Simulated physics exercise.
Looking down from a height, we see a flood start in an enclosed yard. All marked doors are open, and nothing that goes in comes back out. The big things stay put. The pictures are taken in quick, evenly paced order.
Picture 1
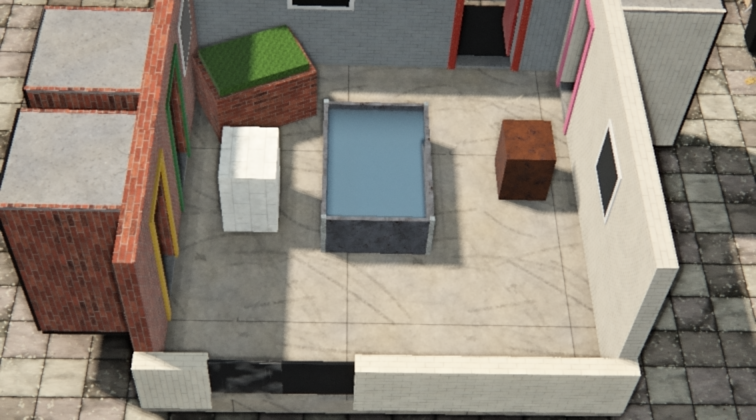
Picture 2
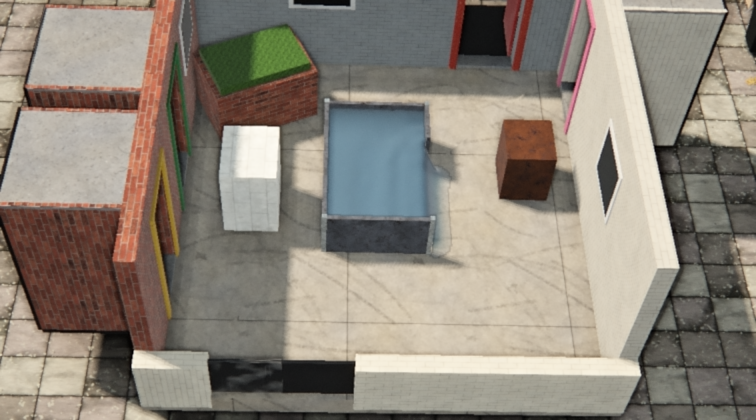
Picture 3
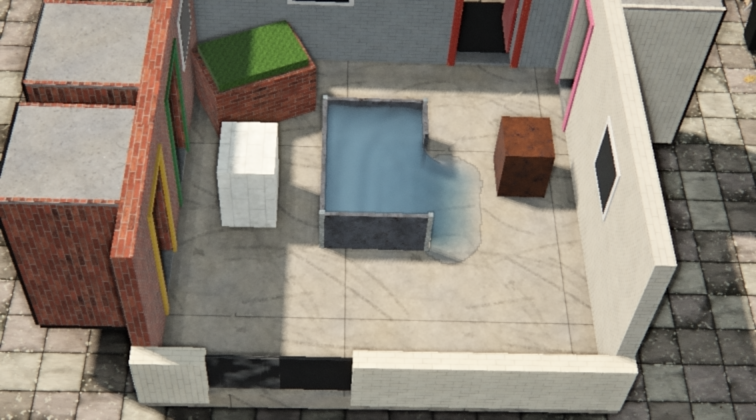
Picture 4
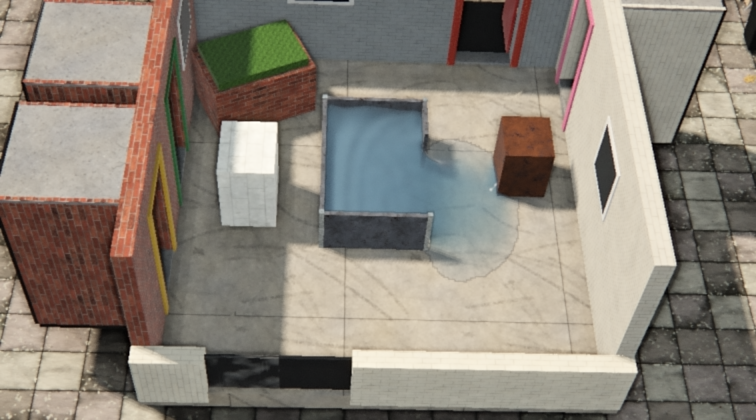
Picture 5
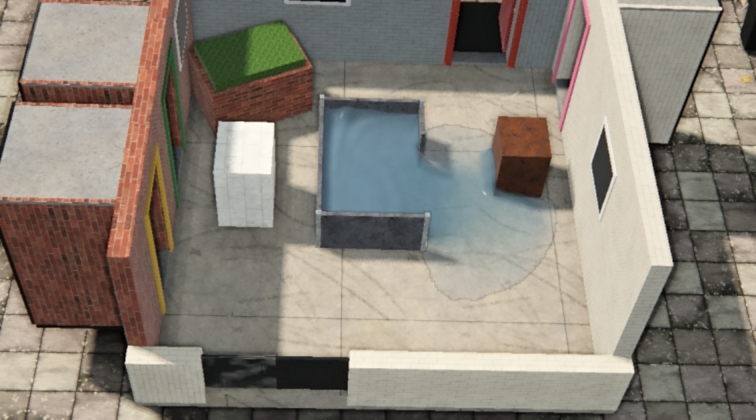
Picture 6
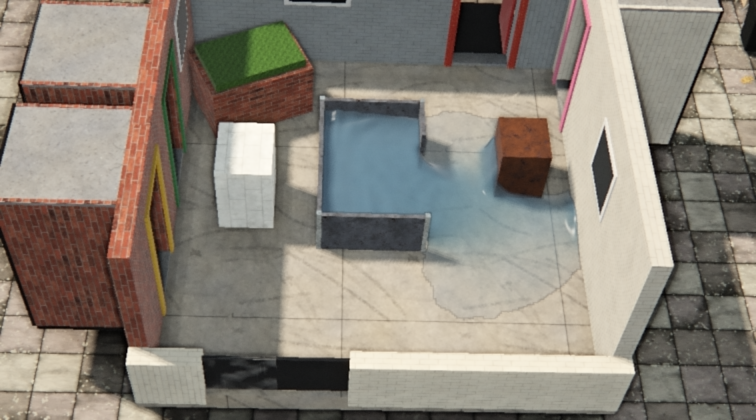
Water pours from a gap in the tank's right side and spreads around the brown block.
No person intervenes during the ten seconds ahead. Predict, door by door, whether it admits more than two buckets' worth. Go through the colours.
I expect the red door to let through too much; I expect the green door to let through an acceptable amount; I expect the pink door to let through an acceptable amount; I expect the yellow door to let through too much.
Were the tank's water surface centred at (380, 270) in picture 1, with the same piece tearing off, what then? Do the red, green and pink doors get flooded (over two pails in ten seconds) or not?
Red exceeds the limit, green falls short, pink falls short.
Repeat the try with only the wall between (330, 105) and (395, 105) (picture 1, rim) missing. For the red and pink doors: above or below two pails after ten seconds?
Lab note: Red door above the mark, pink door above the mark.
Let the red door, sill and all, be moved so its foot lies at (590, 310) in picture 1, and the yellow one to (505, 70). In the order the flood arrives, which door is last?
It's the one in green.
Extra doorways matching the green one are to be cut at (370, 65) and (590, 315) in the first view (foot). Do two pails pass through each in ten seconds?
Falls short, then goes past it.
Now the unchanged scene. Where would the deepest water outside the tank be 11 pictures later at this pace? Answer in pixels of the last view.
At about (590, 373).
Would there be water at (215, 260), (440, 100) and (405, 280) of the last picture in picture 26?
Result, in the order given: Not wetted / wetted / wetted.
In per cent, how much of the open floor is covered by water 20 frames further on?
My estimate is close to 65 per cent.
A moment on, water covers 30 % of the floor; the red door wet at the sill, nothing in, the green door not reached, the pink door wet at the sill, nothing in, the yellow door not reached.
Next, water covers 45 % of the floor; the red door over two buckets in, the green door not reached, the pink door wet at the sill, nothing in, the yellow door not reached.
Then, water covers 65 % of the floor; the red door over two buckets in, the green door not reached, the pink door wet at the sill, nothing in, the yellow door not reached.
Later, water covers 95 % of the floor; the red door far over two buckets in, the green door wet at the sill, nothing in, the pink door under two buckets in, the yellow door over two buckets in.
In the end, water covers 100 % of the floor; the red door far over two buckets in, the green door wet at the sill, nothing in, the pink door under two buckets in, the yellow door over two buckets in.
